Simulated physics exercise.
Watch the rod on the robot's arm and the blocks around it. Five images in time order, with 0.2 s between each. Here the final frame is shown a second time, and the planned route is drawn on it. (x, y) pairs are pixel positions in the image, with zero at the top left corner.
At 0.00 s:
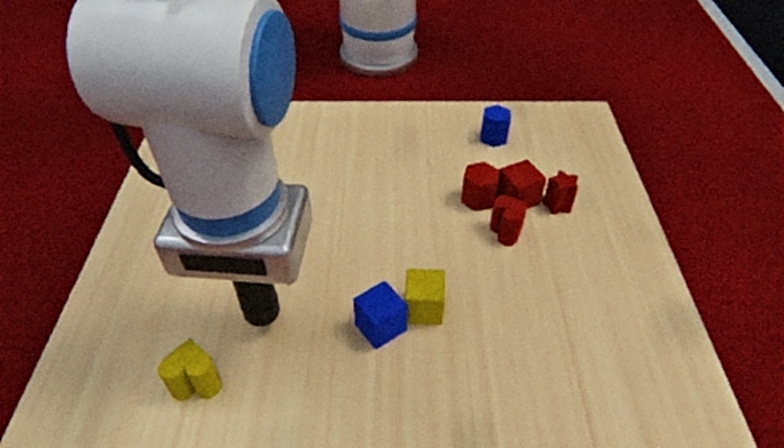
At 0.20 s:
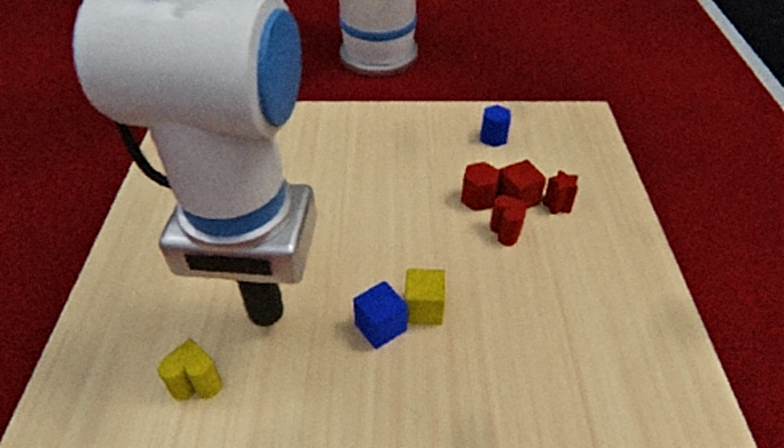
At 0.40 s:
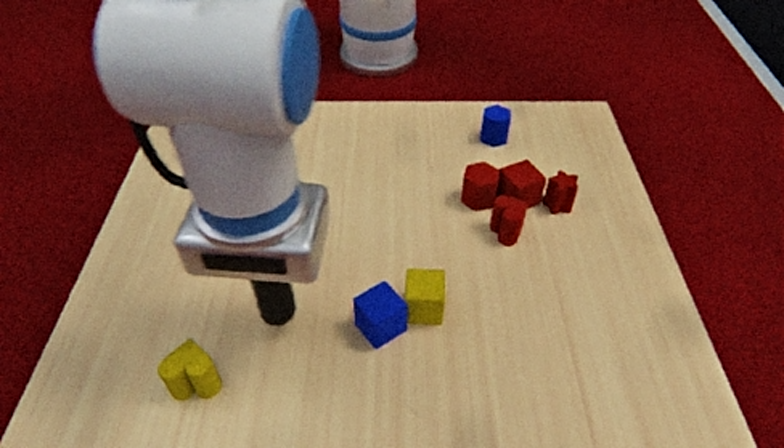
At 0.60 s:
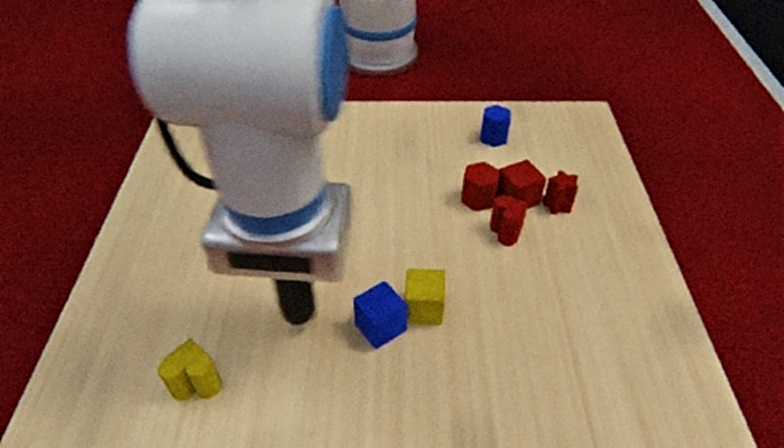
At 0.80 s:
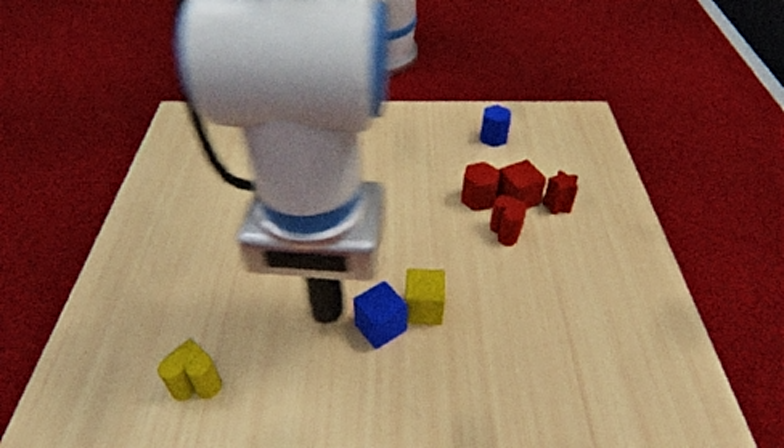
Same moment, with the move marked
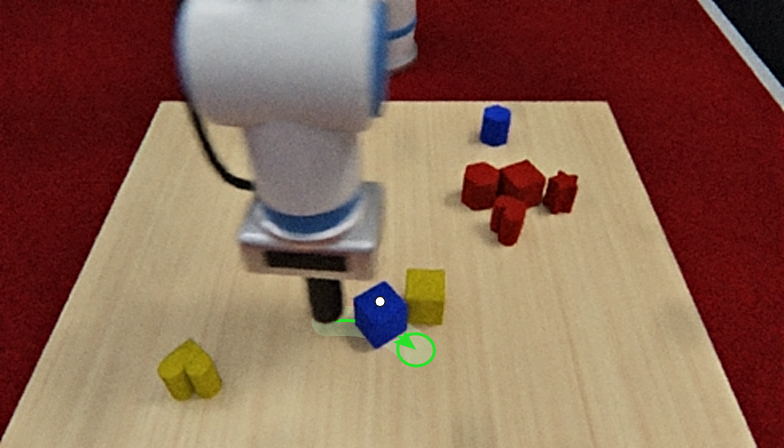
At first, a white and blue robot arm holds its dark rod over a wooden table, between a yellow heart-shaped block and a blue cube beside a yellow one. The arm then moves right, slowly and then faster, bringing the rod close to the blue cube's left side while every block stays still.
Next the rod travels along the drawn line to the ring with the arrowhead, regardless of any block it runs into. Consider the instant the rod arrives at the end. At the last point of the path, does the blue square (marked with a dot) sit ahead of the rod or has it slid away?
I'm fairly sure the blue square rides along ahead of the rod to the very end.
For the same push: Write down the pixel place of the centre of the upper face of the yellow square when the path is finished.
It will end up at (452, 282).
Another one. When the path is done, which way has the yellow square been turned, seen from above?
Rotates counter-clockwise.
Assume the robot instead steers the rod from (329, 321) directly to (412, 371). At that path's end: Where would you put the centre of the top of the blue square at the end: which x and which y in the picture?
It should be at (450, 322) by then.
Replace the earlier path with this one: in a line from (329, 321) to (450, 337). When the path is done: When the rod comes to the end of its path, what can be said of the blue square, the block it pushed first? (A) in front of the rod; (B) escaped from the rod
A.
The line goes from (329, 321) through (361, 322) and (391, 331) to (416, 349); the dot is on the blue square.
The first path, step by step. Halfway along, rod (377, 314); blue square (421, 313), turned 15° clockwise; yellow square (448, 283), turned 50° anticlockwise.
At the end, rod (417, 339); blue square (465, 334); yellow square (452, 282), turned 60° anticlockwise.
